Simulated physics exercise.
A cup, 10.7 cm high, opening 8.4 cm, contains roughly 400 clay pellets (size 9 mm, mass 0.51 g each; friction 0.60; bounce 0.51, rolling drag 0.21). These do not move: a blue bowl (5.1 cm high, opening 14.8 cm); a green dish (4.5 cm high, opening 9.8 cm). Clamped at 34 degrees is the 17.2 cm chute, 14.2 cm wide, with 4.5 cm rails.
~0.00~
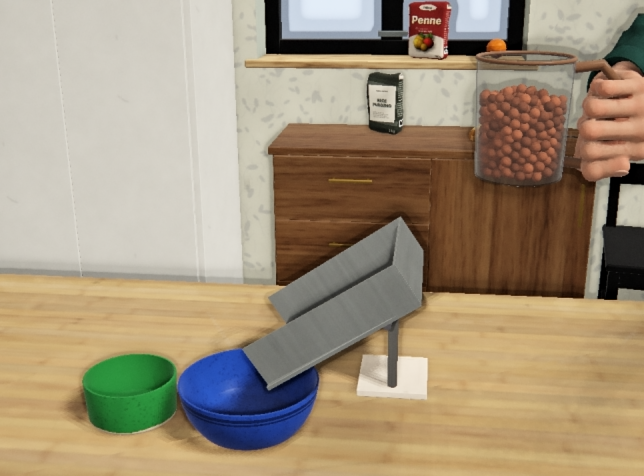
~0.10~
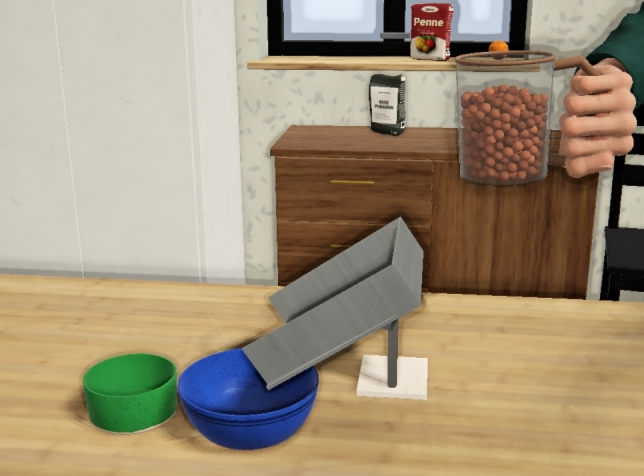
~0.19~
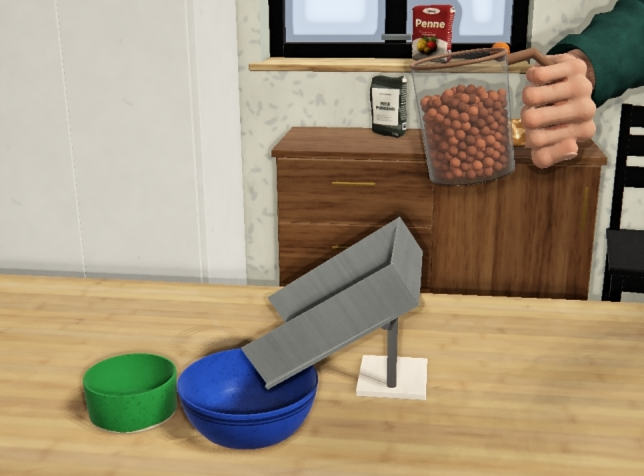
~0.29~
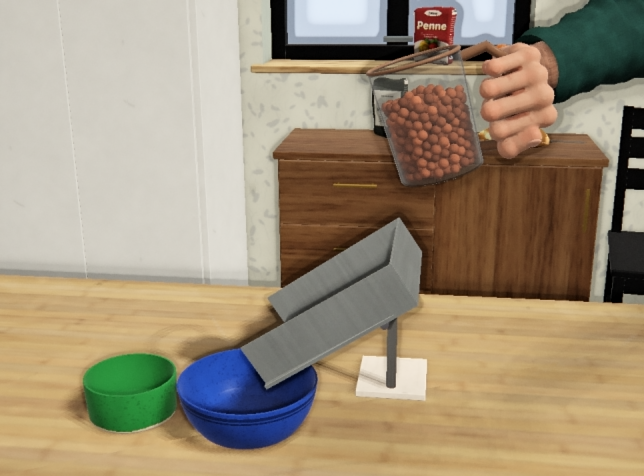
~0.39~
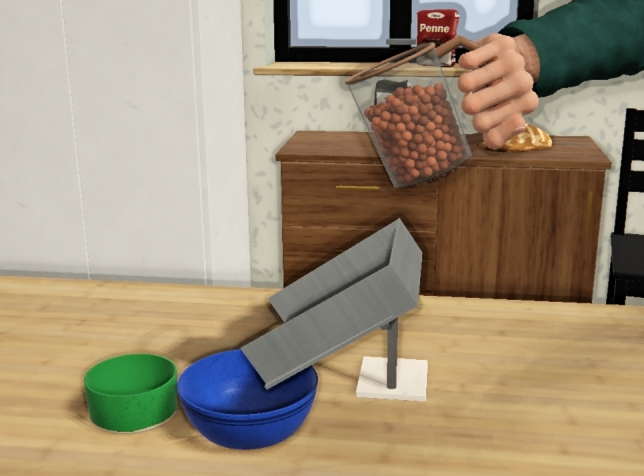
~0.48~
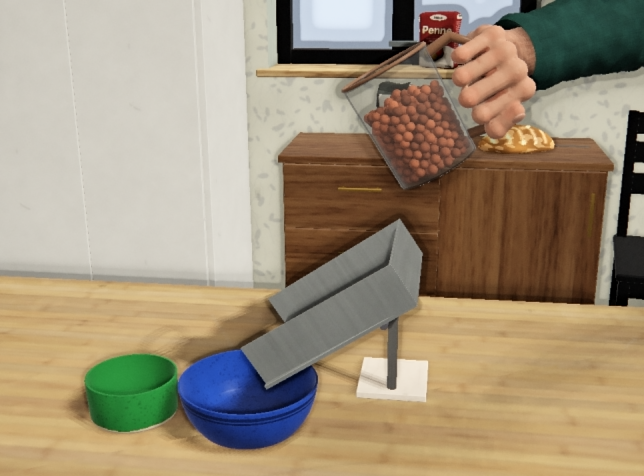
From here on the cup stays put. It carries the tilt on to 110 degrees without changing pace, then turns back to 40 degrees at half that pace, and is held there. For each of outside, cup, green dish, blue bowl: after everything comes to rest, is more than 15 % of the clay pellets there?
Outside: No, cup: Yes, green dish: No, blue bowl: Yes.
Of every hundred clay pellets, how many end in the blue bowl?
I reckon around 50 per cent.
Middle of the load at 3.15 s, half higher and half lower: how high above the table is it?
The answer is about 2 centimetres.
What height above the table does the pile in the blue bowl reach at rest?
About 4.0 cm.
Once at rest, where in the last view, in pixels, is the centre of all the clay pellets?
Near (256, 405).
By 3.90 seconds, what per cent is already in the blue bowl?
About 50 per cent so far.
After 1.51 s, tilt 103 degrees; cup 100 %; middle of all pieces near (419, 128).
After 2.36 s, tilt 87 degrees; slope 5 %, cup 45 %, outside 5 %, blue bowl 45 %; middle of all pieces near (295, 299).
Then, at 3.15 s, tilt 59 degrees; cup 40 %, outside 5 %, green dish 5 %, blue bowl 50 %; middle of all pieces near (286, 306).
After 3.90 s, tilt 40 degrees; cup 40 %, outside 5 %, green dish 5 %, blue bowl 50 %; middle of all pieces near (284, 306).
By 4.1 s all is still; slope 0 %, cup 40 %, outside 5 %, green dish 5 %, blue bowl 50 %.
